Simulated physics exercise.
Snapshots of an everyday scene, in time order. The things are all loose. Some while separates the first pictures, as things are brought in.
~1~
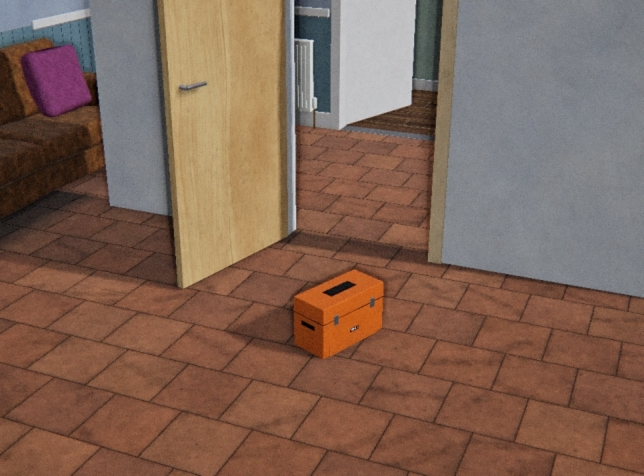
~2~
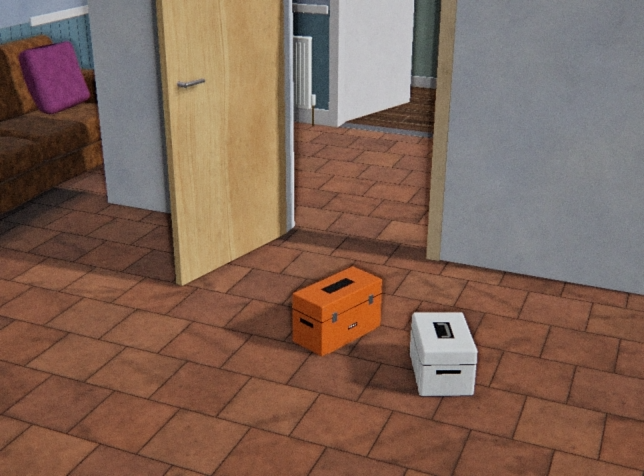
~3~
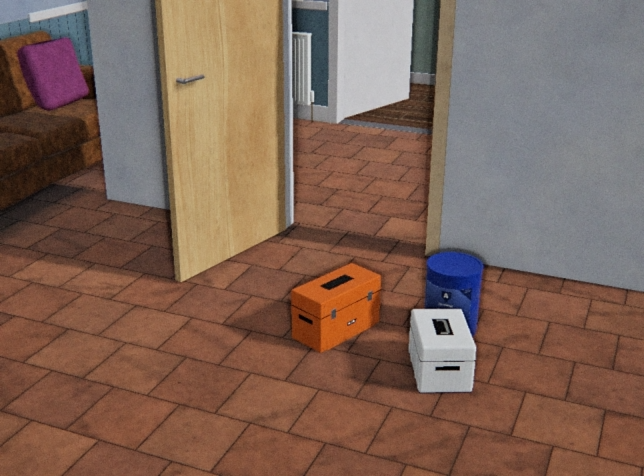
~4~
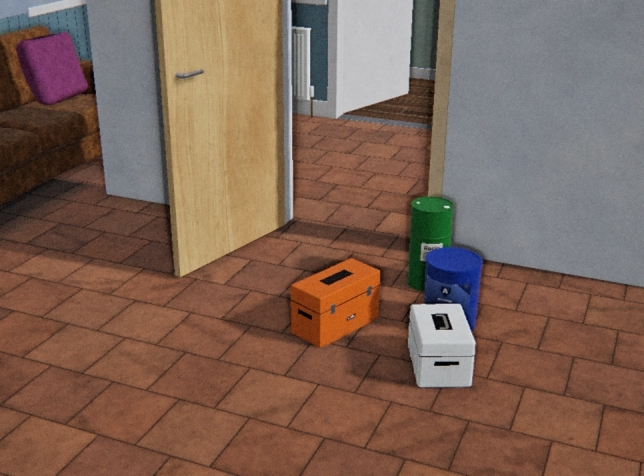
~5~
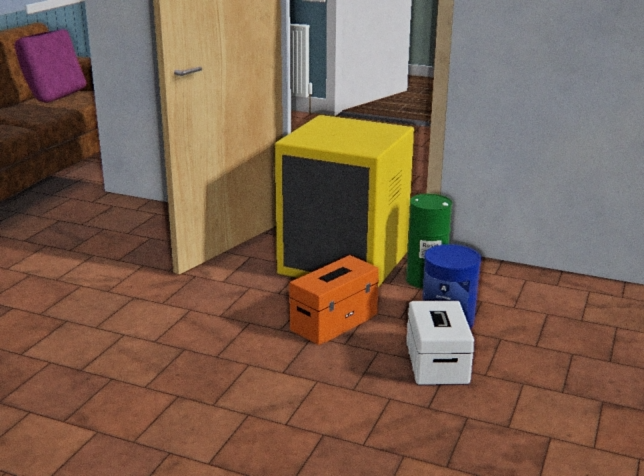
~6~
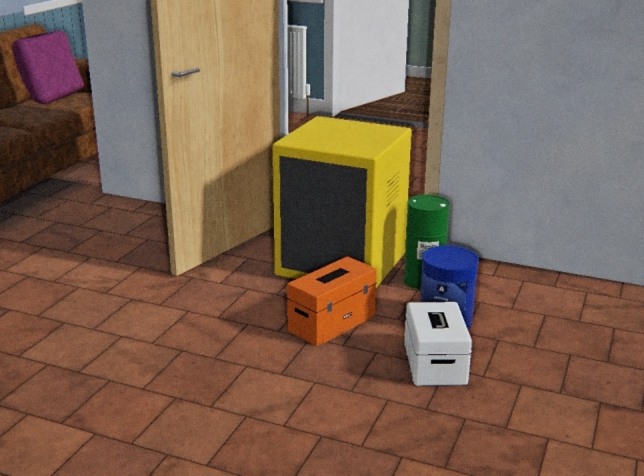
On a tiled floor by a wide-open door, an orange toolbox is joined by a white toolbox, a blue pail, a green canister and finally a large yellow appliance, while the door stays still.
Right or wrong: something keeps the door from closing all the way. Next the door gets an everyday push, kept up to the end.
Right.
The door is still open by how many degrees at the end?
Around 70 degrees.
Then, 0.50 s after the last picture, open by 88°.
Then, 0.70 s after the last picture, open by 74°.
At rest, open by 68°; all 5 in place. Seen from the same camera at the end, yellow appliance near (346, 202).
